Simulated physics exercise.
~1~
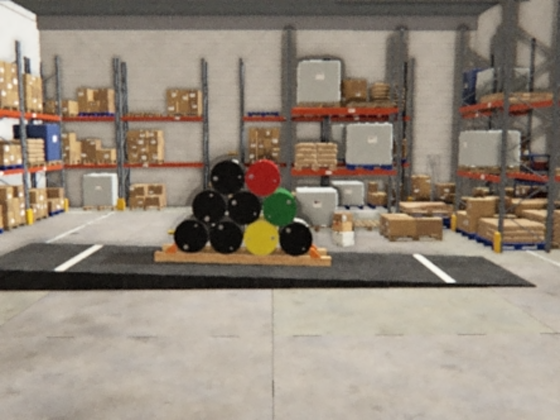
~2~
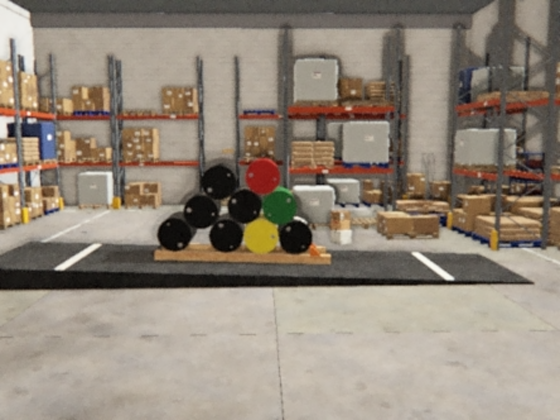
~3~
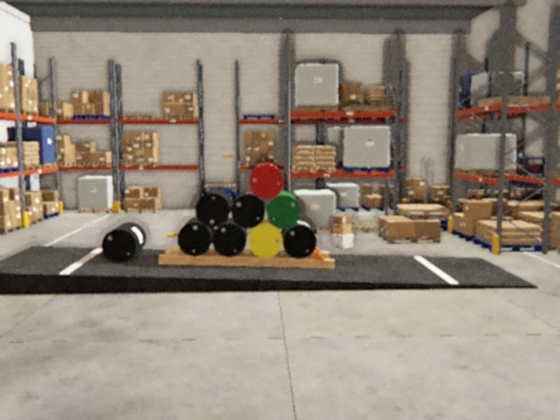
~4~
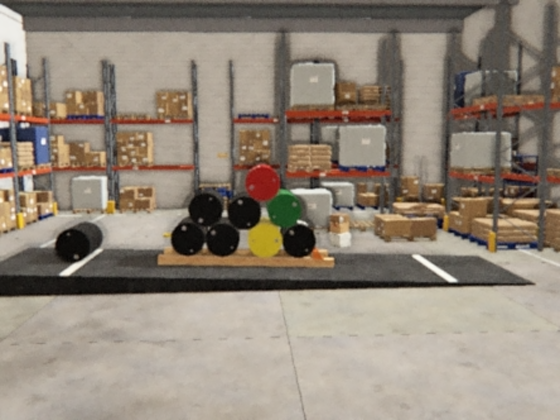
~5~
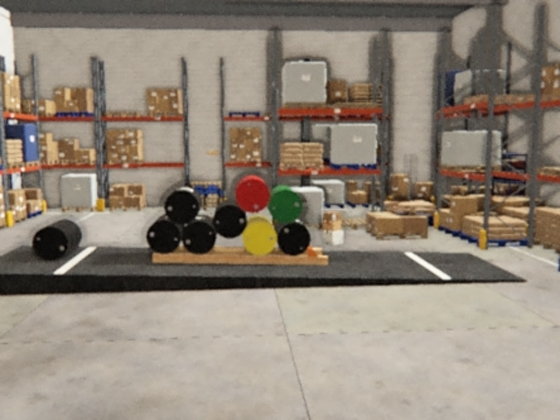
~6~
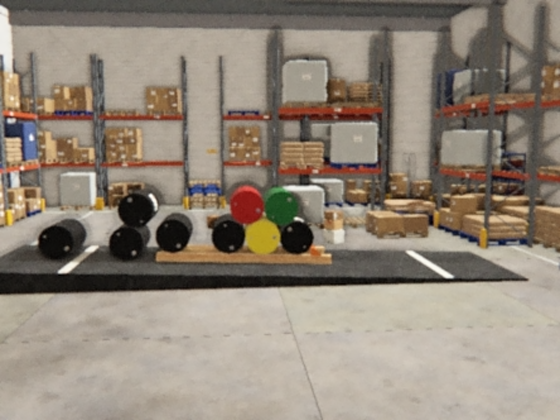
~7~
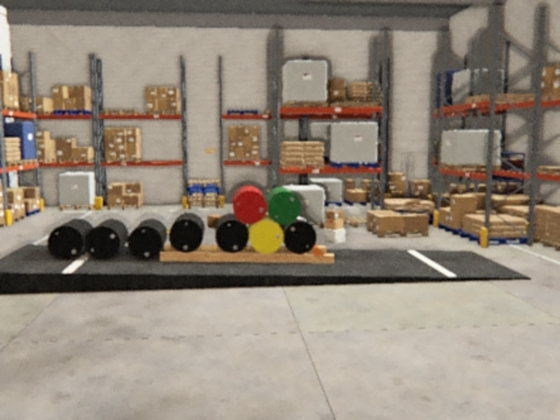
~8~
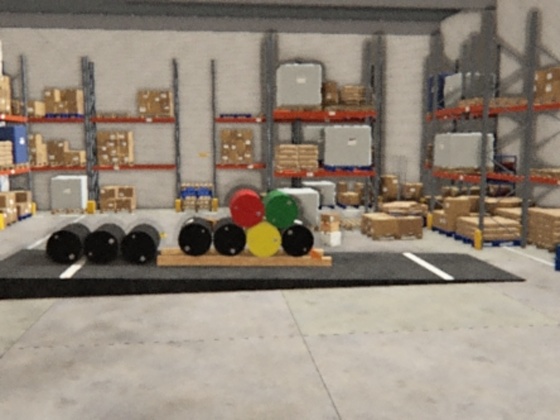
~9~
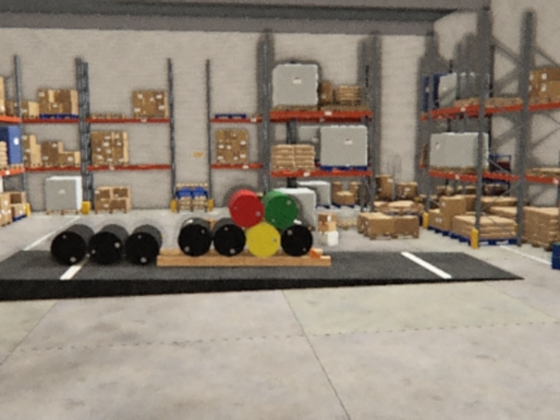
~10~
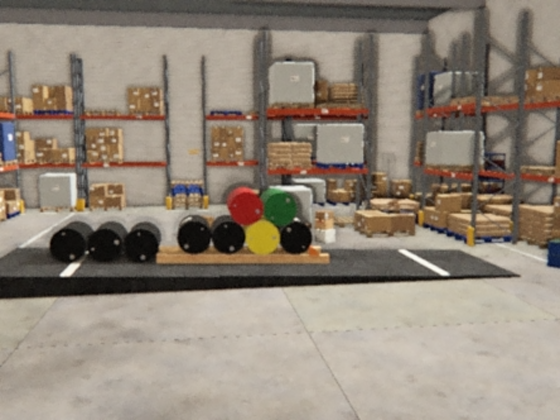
Black drums in a stacked pile slid and rolled off its left side onto the dark pad, one reaching the white line, while the red and green drums settled lower, ending still perched above the yellow one on the timber.
